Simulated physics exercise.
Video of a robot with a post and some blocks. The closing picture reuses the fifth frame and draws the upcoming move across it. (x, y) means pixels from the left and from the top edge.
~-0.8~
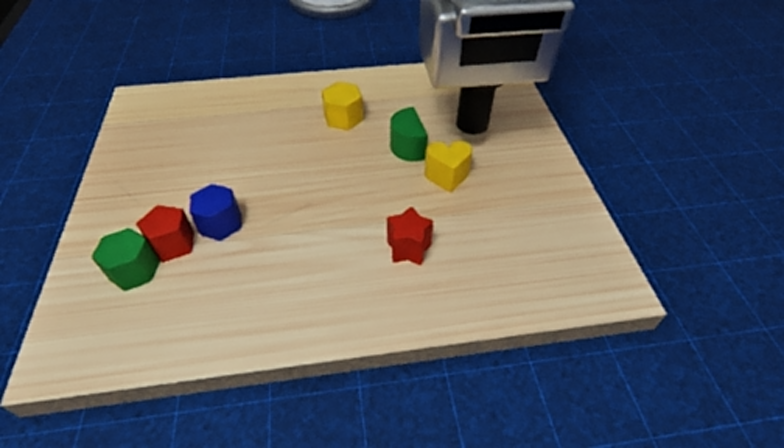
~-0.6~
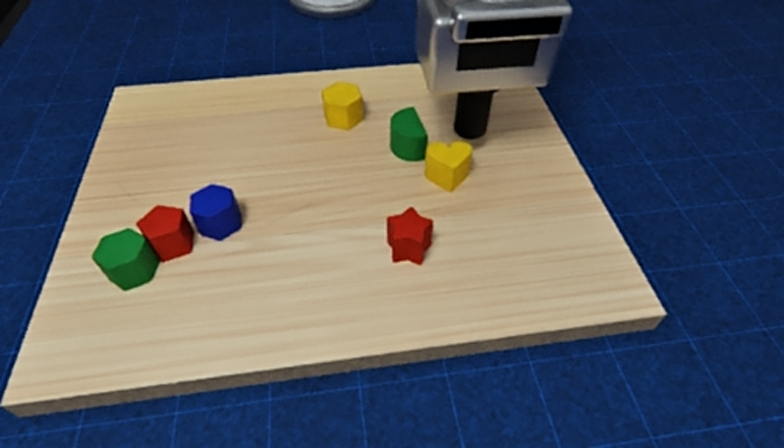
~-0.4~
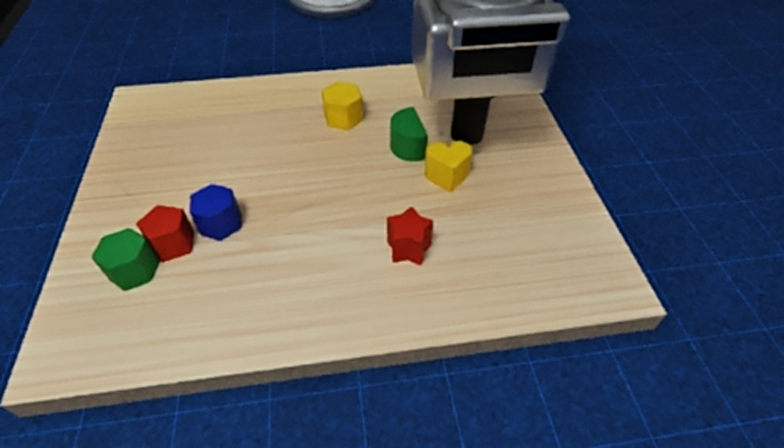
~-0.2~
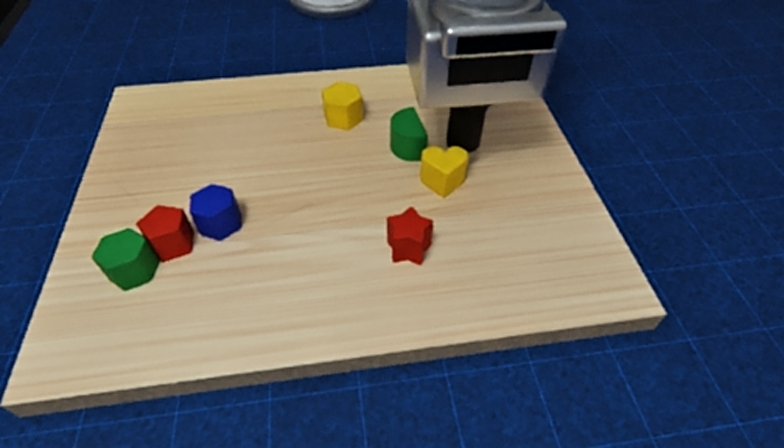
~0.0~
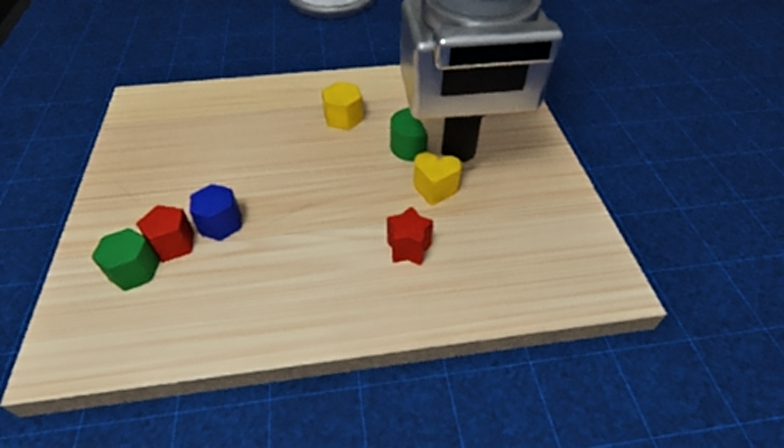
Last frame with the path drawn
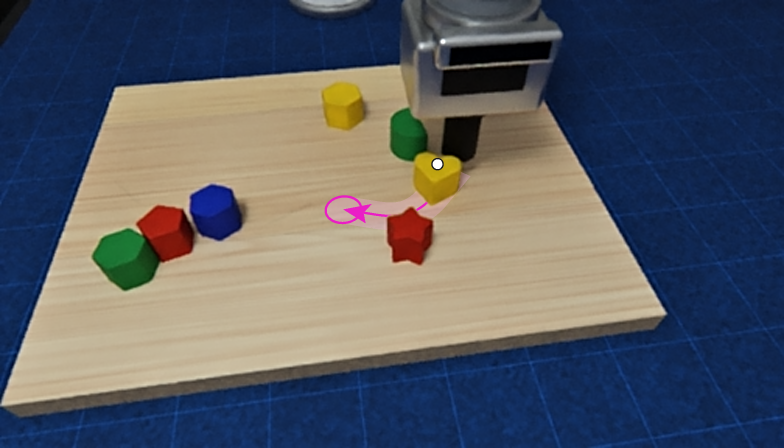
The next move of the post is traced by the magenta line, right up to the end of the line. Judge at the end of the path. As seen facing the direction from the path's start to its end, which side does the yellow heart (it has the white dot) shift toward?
The yellow heart goes left.
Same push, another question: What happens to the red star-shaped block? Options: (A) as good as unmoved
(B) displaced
B (displaced)
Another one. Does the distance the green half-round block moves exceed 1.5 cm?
Answer: No.
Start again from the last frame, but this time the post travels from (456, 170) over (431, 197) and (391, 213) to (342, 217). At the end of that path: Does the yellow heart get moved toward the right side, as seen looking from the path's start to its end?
Answer: No.
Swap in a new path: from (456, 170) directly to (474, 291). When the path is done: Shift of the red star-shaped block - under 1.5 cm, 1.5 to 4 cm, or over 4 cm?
Short, under 1.5 cm.
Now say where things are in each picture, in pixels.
In the first picture, lower end of the post (472, 125), tops of blocks, green half-round block (408, 122), red star-shaped block (410, 224), yellow heart (450, 151).
In the second picture, post (470, 129), blocks as before.
In the third picture, post (467, 135), blocks as before.
In the fourth picture, post (463, 143), yellow heart (446, 157).
In the fifth picture, post (458, 152), green half-round block (408, 122), red star-shaped block (410, 224), yellow heart (438, 164).
The drawn path runs from (456, 170) via (432, 197) and (392, 216), ending at (344, 209); the dot is on the yellow heart.
The first path, step by step. One third of the way, post (433, 180); yellow heart (413, 191), turned 30° clockwise.
Two thirds of the way, post (392, 198); red star-shaped block (398, 239), turned 60° anticlockwise; yellow heart (371, 212), turned 20° clockwise.
At the end, post (342, 192); green half-round block not moved; red star-shaped block (398, 239), turned 65° anticlockwise; yellow heart (359, 214).
